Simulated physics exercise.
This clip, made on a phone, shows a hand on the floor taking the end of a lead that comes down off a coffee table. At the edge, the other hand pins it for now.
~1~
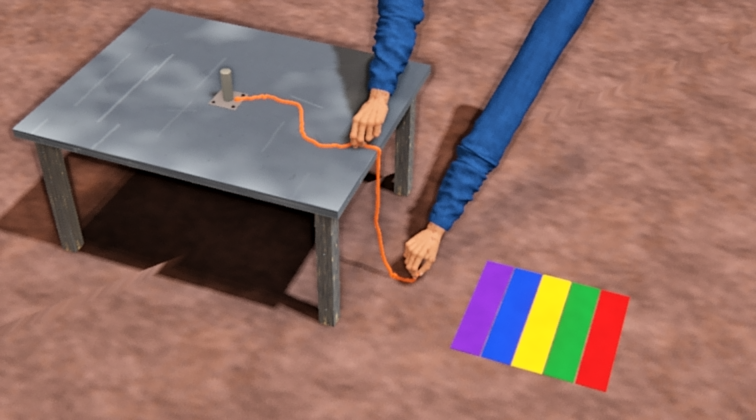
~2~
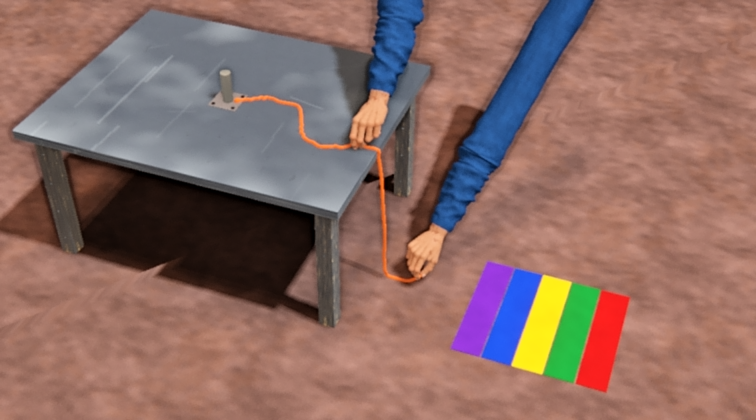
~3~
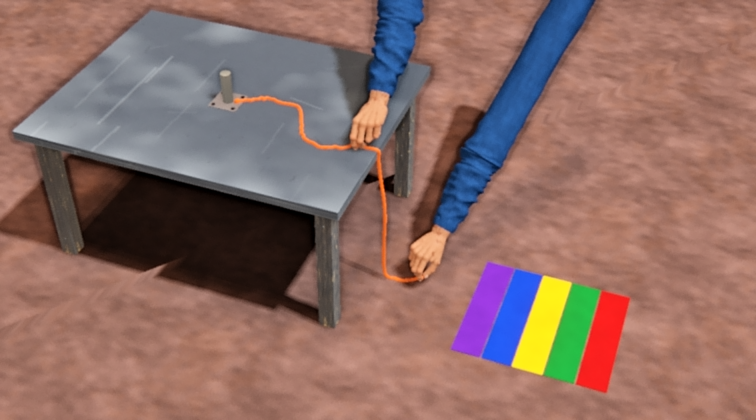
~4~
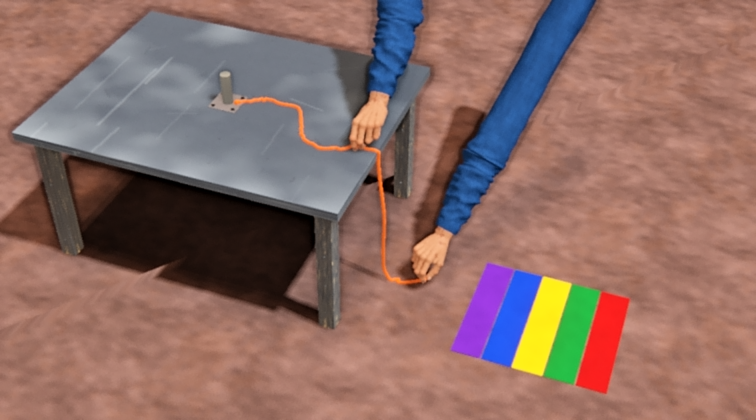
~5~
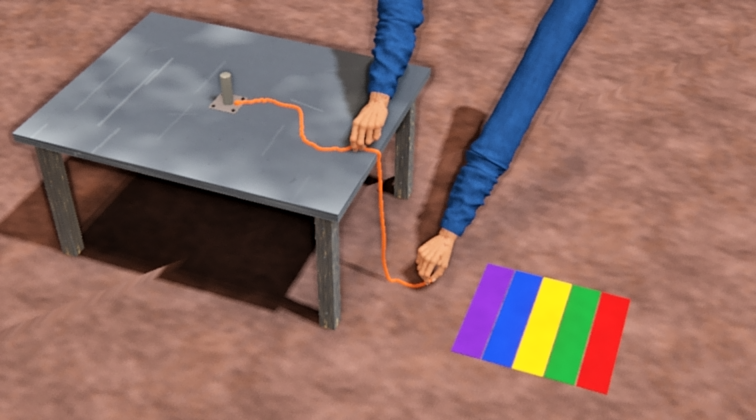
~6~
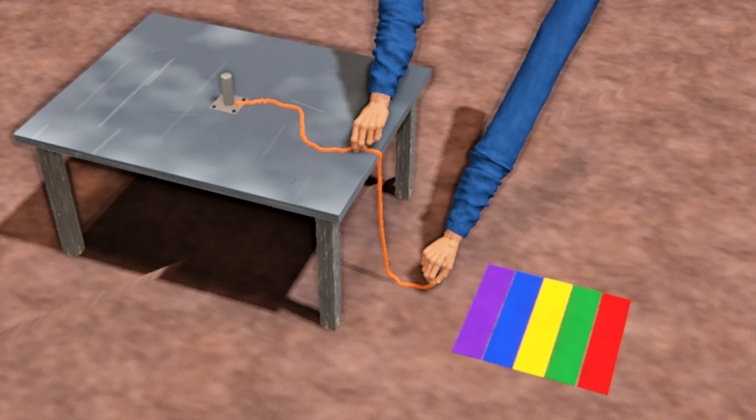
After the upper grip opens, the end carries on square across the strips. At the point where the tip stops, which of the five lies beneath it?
The green strip lies beneath it.
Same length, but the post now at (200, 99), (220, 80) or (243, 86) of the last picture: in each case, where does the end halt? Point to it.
In order, it comes out close to (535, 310), (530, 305) and (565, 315).
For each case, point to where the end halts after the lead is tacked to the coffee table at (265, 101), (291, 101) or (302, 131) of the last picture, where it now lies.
They end up at (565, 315), (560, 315) and (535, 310).
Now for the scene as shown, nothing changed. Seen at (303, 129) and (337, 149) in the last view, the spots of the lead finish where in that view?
You'll find the first mark at (330, 134) and the second mark at (384, 154).
A little later, end near (514, 303); over blue.
Next, end near (553, 313); over yellow.
When it is tight, end near (576, 319); over green. The green one.
